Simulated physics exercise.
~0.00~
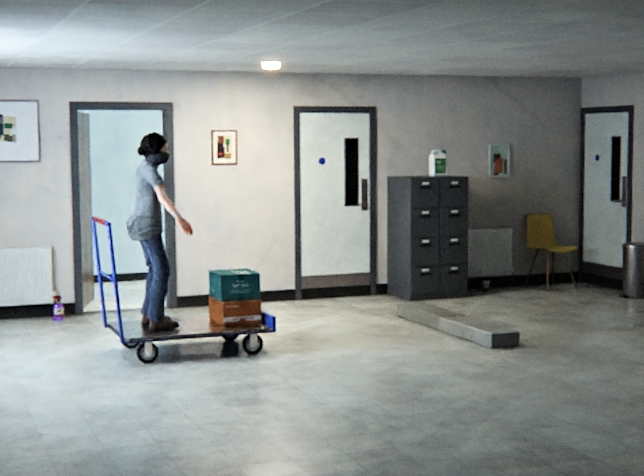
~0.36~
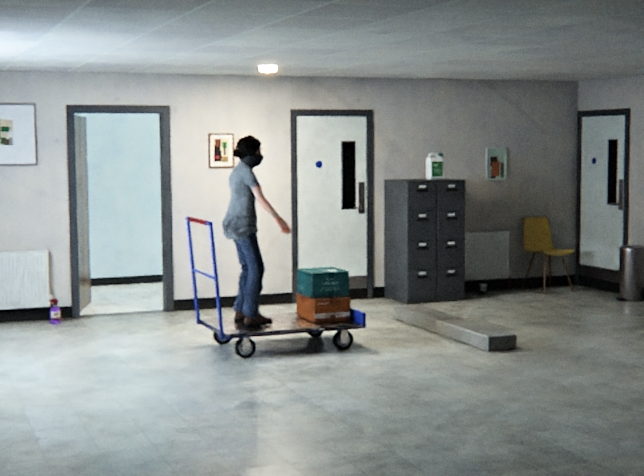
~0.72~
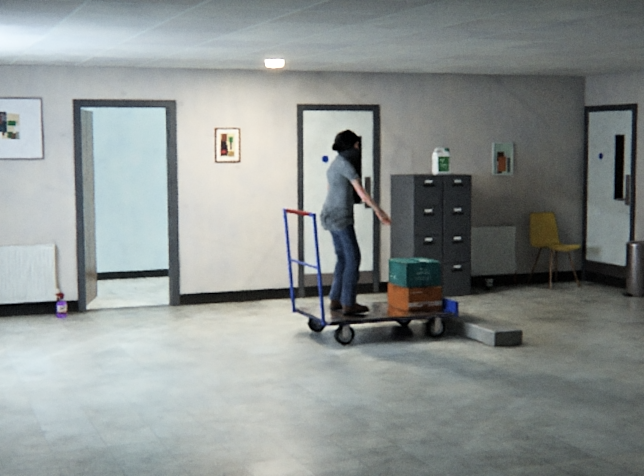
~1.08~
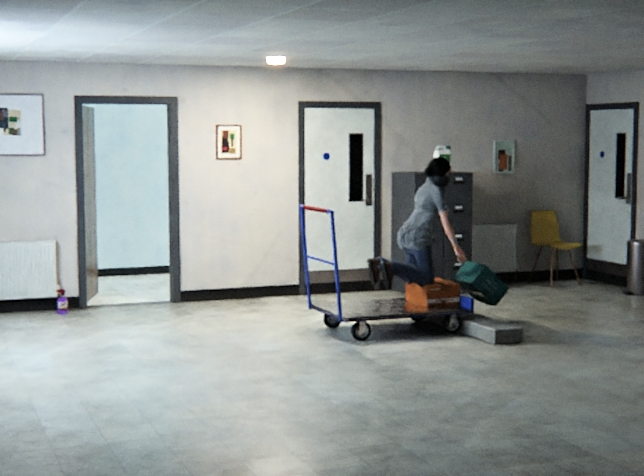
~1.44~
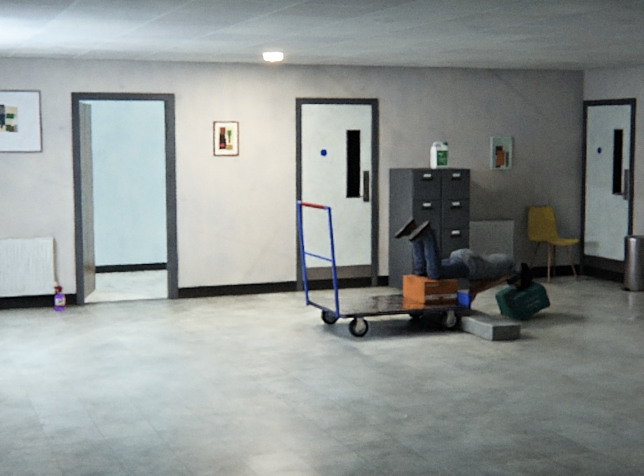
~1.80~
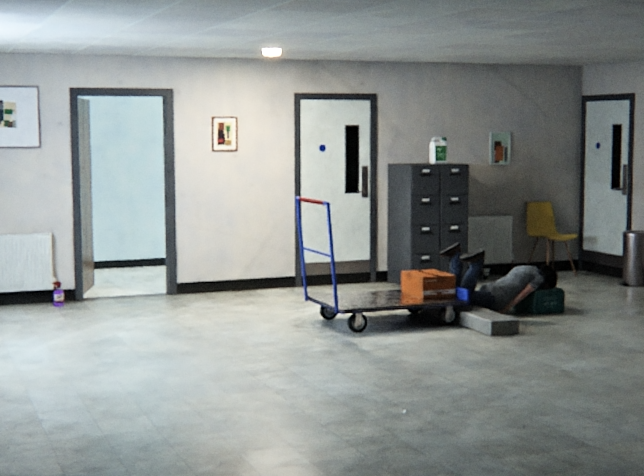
A person standing on a trolley rolled right across a room until it stopped against a low kerb, pitching them forward over the front with the teal box, and they ended face down on the floor beyond it while the orange box stayed aboard.
